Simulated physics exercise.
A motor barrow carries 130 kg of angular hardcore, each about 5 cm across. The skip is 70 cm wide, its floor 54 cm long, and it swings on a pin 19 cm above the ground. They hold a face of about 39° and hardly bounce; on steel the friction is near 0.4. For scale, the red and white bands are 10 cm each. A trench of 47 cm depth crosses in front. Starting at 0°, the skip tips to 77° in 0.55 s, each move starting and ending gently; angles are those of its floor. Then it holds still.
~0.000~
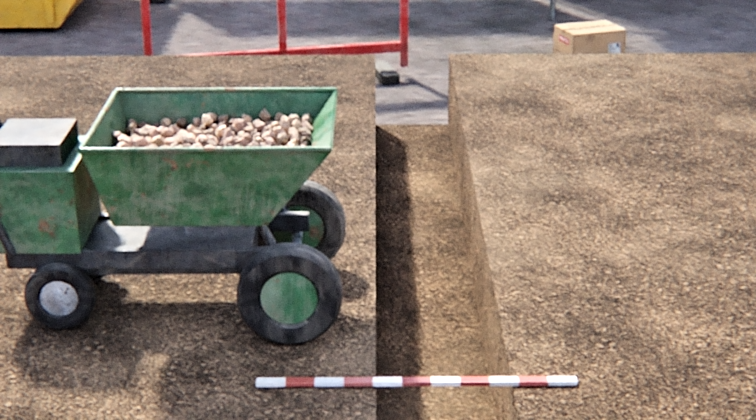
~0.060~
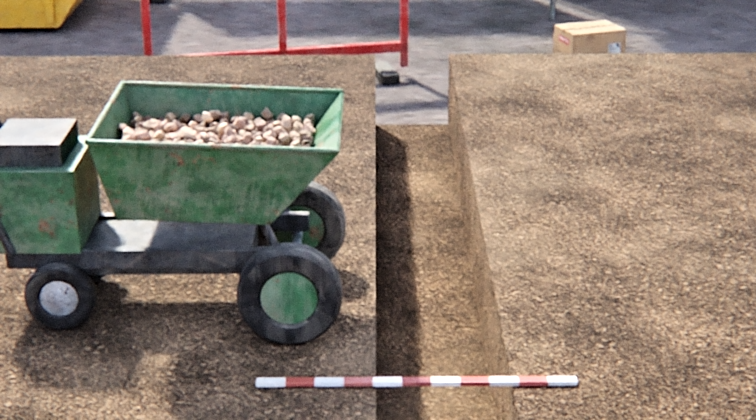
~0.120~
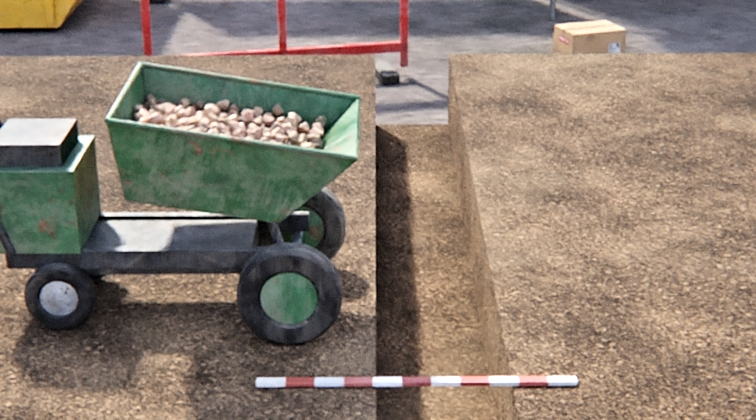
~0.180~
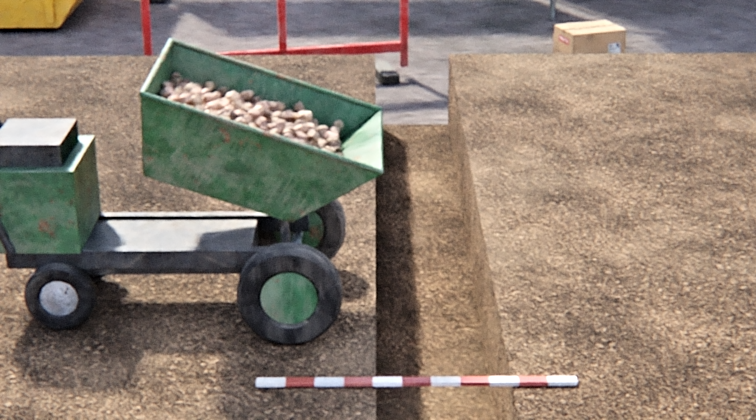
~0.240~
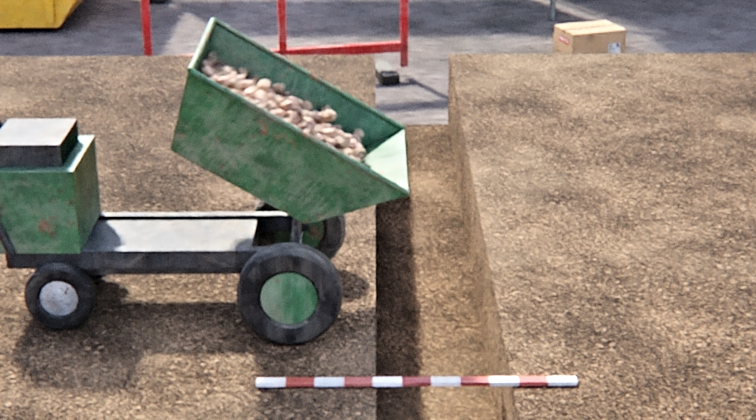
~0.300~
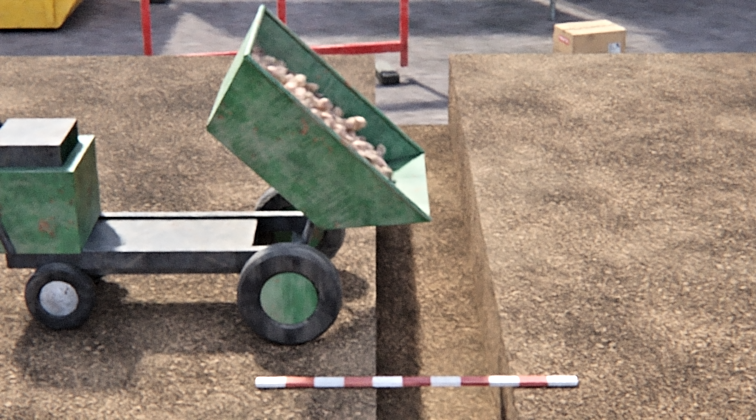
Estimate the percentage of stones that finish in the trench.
Roughly 39 per cent ends in the trench.
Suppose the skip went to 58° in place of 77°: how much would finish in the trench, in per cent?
Then about 20 per cent.
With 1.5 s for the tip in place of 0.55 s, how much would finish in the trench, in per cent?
It would be near 70 per cent.
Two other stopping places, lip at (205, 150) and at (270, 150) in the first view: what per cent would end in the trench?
About 85 and 80 per cent.
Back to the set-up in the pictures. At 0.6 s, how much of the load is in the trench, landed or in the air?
About 15 per cent by then.
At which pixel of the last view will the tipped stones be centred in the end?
Their middle is at about (531, 298).
After 0.4 s the floor is at 65°; 100 % in the skip; the foremost stones are at (428, 228).
After 0.6 s the floor is at 77°; 59 % in the skip, 13 % in the trench, 28 % past the trench; the foremost stones are at (549, 289).
After 1.0 s the floor is at 77°; 5 % in the skip, 32 % in the trench, 63 % past the trench; the foremost stones are past the picture's edge.
After 3.0 s the floor is at 77°; 0 % in the skip, 39 % in the trench, 61 % past the trench; the foremost stones are past the picture's edge.
